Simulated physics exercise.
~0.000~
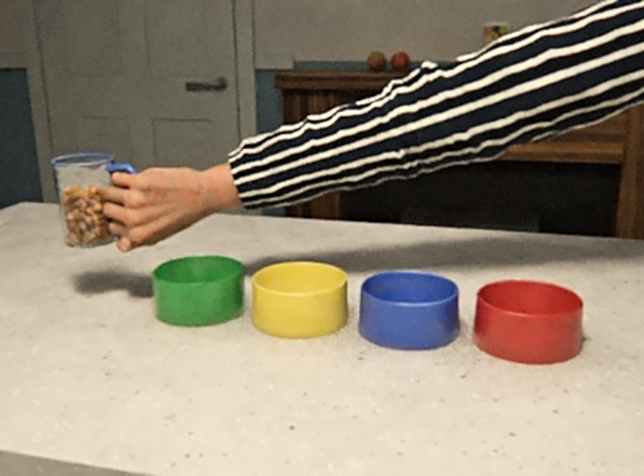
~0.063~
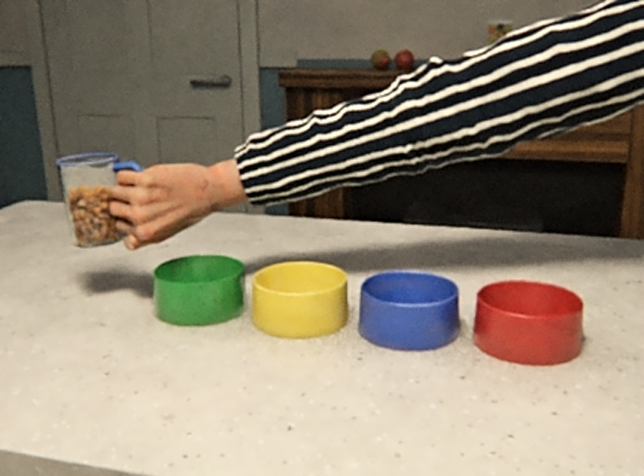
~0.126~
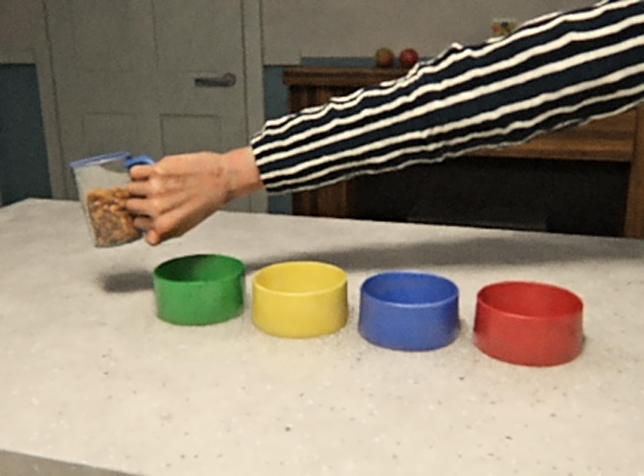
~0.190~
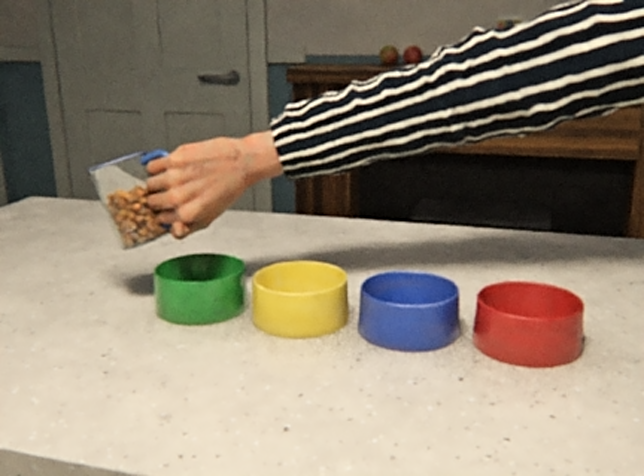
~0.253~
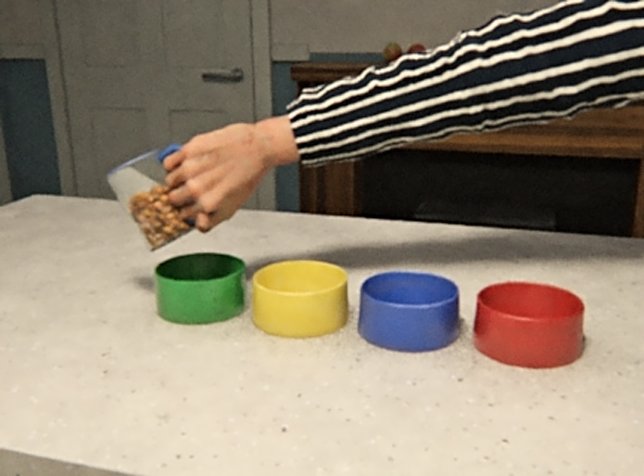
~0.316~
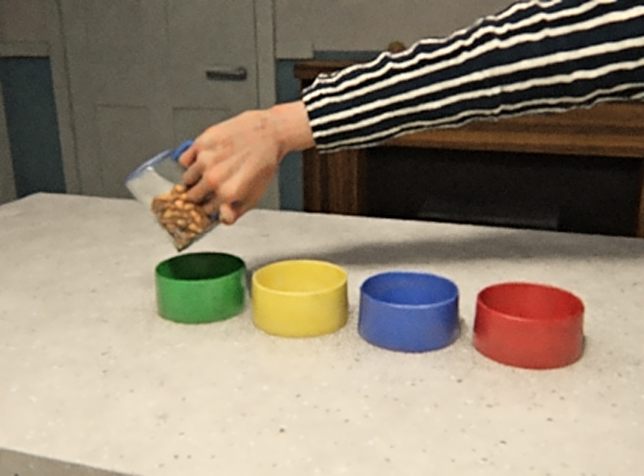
A hand in a black-and-white striped sleeve reaches in from the right over a pale speckled countertop, seen from slightly above, with a grey door and wooden fireplace behind. It grips a clear cup of roasted chickpeas by its blue handle, left of a row of green, yellow, blue and red dishes. The hand moves the cup rightward, tilting it steadily toward the green dish.
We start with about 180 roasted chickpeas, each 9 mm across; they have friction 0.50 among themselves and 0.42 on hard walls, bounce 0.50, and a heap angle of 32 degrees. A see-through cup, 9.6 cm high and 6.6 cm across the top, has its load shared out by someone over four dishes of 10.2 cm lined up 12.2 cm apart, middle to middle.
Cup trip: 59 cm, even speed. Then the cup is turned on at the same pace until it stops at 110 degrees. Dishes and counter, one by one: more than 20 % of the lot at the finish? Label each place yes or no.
Red: Yes. Blue: Yes. Green: No. Yellow: No. Counter: No.
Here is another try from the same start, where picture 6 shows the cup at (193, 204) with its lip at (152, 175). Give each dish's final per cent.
Per cent kept: Red 100, blue 0, green 0, yellow 0.
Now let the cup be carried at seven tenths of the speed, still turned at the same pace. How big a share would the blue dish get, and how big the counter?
Shares - blue 20, counter 10.
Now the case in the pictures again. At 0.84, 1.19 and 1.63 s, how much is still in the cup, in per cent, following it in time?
It goes roughly like this: 95, 40, 15 per cent.
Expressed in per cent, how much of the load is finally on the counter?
15 %.
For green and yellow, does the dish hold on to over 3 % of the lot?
Green no, yellow yes.
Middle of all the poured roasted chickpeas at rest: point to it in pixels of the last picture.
At about (438, 326).
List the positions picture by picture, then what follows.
Cup at (88, 201), tilt 0 degrees, lip at (58, 159), moved 0.0 cm; middle of the pieces at (91, 213); green dish at (198, 269); yellow dish at (300, 278); blue dish at (409, 287); red dish at (529, 297), in the first frame.
Cup at (94, 200), tilt 2 degrees, lip at (63, 160), moved 0.7 cm; middle of the pieces at (98, 213), in the second frame.
Cup at (110, 201), tilt 9 degrees, lip at (76, 163), moved 2.9 cm; middle of the pieces at (116, 213), in the third frame.
Cup at (132, 201), tilt 18 degrees, lip at (94, 169), moved 5.6 cm; middle of the pieces at (139, 213), in the fourth frame.
Cup at (154, 202), tilt 27 degrees, lip at (112, 176), moved 8.3 cm; middle of the pieces at (163, 213), in the fifth frame.
Cup at (176, 203), tilt 36 degrees, lip at (132, 183), moved 11.1 cm; middle of the pieces at (186, 214); green dish at (200, 266); yellow dish at (300, 277); blue dish at (409, 288); red dish at (530, 301). The cup turns about 140 degrees a second and travels 43 cm a second, in the sixth frame.
Then, at 0.84 s, tilt 108 degrees; cup holds 95 %, yellow 5 %.
After 1.19 s, tilt 110 degrees; cup holds 40 %, blue 40 %, yellow 5 %.
After 1.63 s, tilt 110 degrees; cup holds 15 %, red 25 %, blue 40 %, yellow 5 %.
At rest (2.5 s), red 40 %, blue 40 %, green 0 %, yellow 5 %, counter 15 %.
